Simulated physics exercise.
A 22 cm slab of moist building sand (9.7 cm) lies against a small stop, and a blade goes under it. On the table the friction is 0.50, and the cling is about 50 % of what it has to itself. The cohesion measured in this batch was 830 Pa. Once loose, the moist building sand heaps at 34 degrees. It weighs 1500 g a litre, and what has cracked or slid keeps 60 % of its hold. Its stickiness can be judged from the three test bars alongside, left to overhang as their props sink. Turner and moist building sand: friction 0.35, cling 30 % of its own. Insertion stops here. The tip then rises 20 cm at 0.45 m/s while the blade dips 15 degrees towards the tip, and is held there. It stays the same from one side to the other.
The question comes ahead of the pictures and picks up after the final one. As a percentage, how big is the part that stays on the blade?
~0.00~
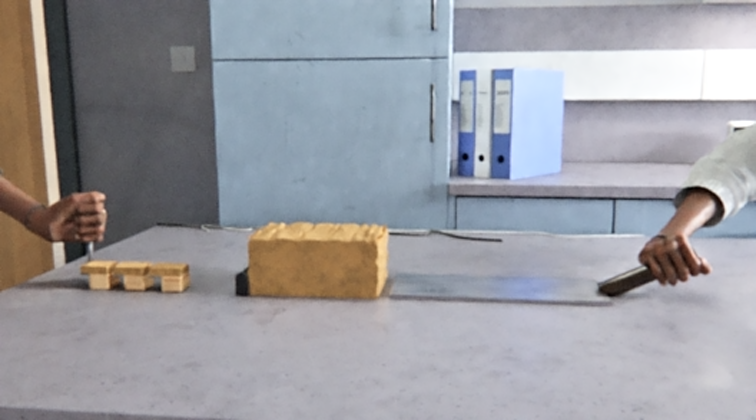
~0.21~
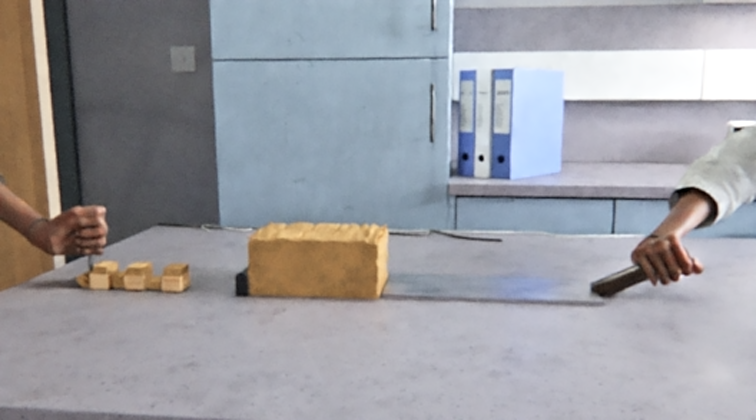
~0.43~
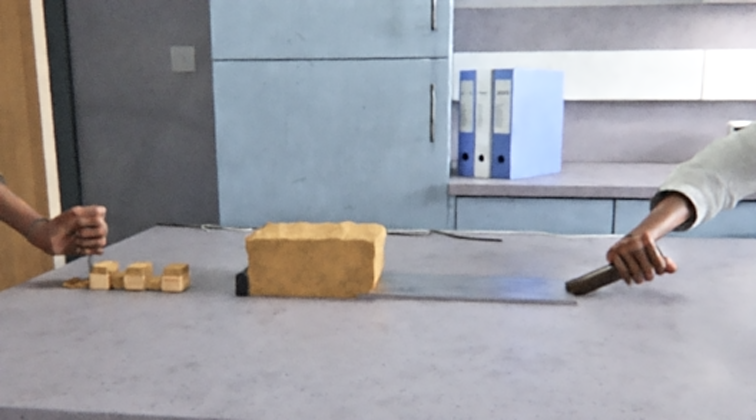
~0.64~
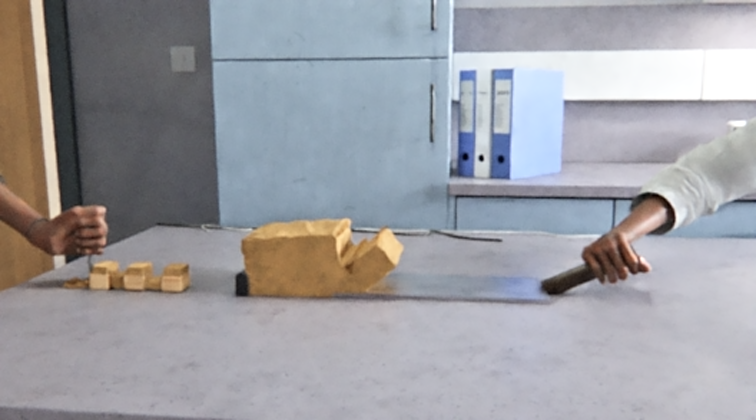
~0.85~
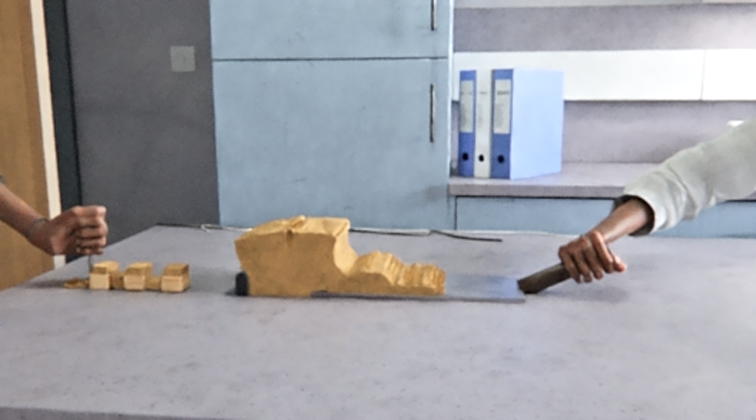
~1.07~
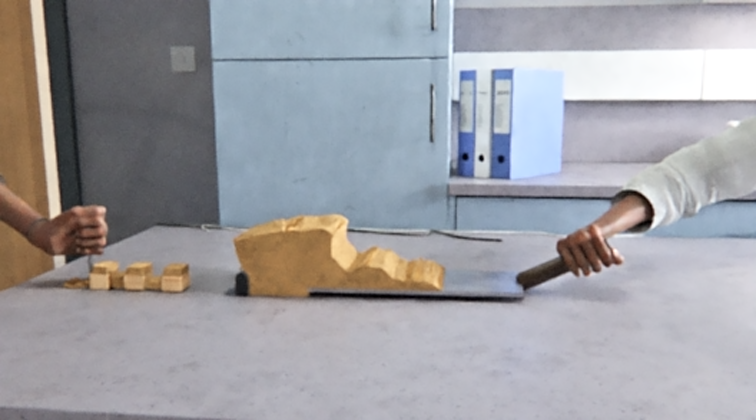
About 28 per cent.
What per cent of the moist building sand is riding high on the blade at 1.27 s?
Some 25 in a hundred.
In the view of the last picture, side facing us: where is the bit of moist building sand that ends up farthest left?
It shows up near (199, 287) in the last picture.
By 1.27 s, the tip is 9.5 cm up.
By 1.50 s, the tip is 19 cm up.
By 1.74 s, the tip is 20 cm up and 30 % is riding high on the blade.
By 1.97 s, the tip is 20 cm up and 29 % is riding high on the blade.
By 2.80 s, at the end, the tip is 20 cm up and 28 % is riding high on the blade.
